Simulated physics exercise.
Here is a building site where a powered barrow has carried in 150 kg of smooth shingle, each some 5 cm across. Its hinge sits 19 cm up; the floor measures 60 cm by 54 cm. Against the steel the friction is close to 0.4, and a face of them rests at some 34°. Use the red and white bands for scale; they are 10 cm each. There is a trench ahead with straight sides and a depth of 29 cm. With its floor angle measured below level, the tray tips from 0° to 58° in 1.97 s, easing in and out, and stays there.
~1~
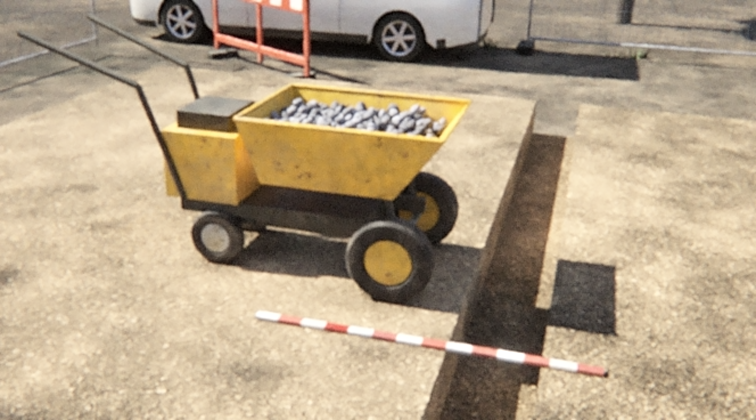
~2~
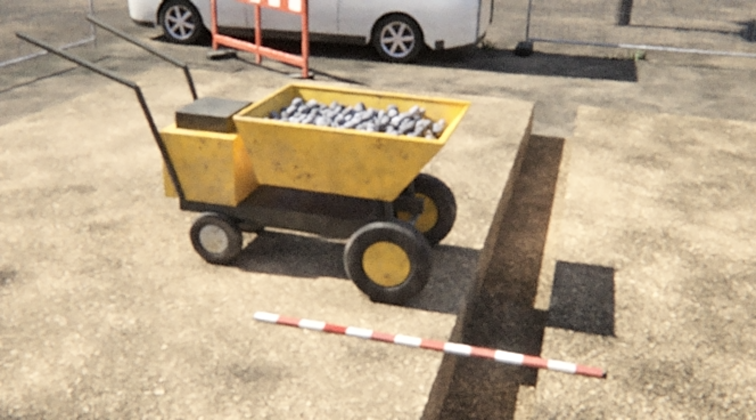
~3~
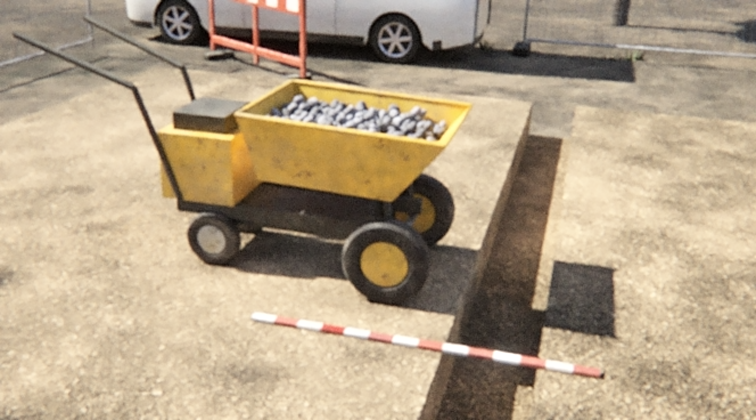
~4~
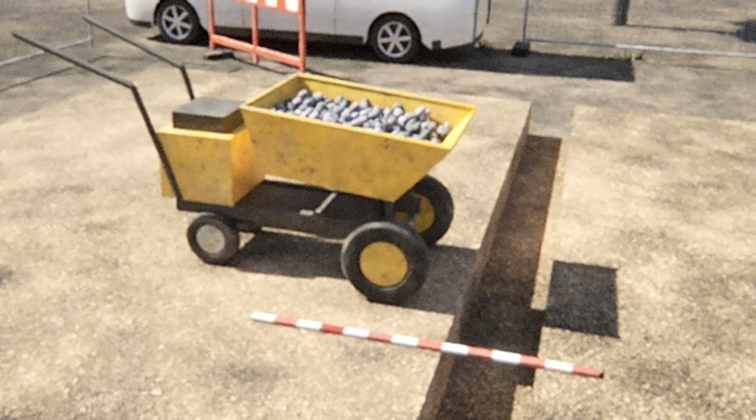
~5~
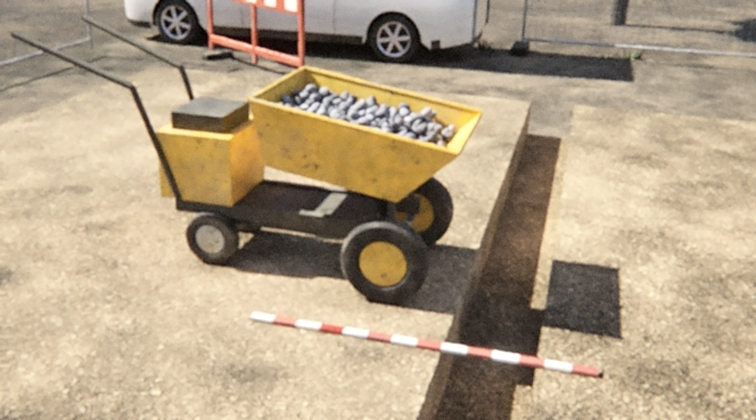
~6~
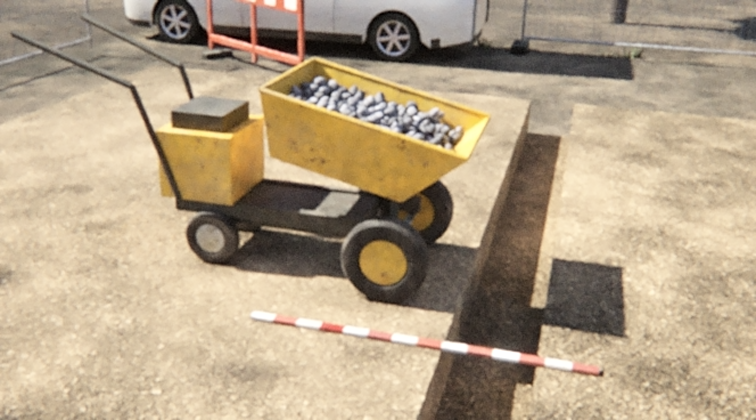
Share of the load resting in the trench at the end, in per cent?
34 per cent.
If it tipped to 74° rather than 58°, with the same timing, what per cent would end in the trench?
It comes out at about 35 percent.
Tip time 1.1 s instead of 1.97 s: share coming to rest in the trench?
Expected share: Around 30%.
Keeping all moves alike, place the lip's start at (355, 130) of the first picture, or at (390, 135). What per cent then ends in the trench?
Around 75% for the first place and 70% for the second.
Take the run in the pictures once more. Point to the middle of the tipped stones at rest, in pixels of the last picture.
Roughly at (565, 289).
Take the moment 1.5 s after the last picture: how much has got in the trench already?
Some 5 per cent of the load by that point.
Then, 0.9 s after the last picture the floor is at 49°, 100 % in the tray; the foremost stones are at (524, 205).
Then, 1.5 s after the last picture the floor is at 58°, 68 % in the tray, 6 % in the trench, 27 % past the trench; the foremost stones are at (641, 300).
Then, 1.8 s after the last picture the floor is at 58°, 47 % in the tray, 10 % in the trench, 43 % past the trench; the foremost stones are at (704, 317).
Then, 3.8 s after the last picture the floor is at 58°, 22 % in the tray, 34 % in the trench, 43 % past the trench; the foremost stones are at (745, 311).
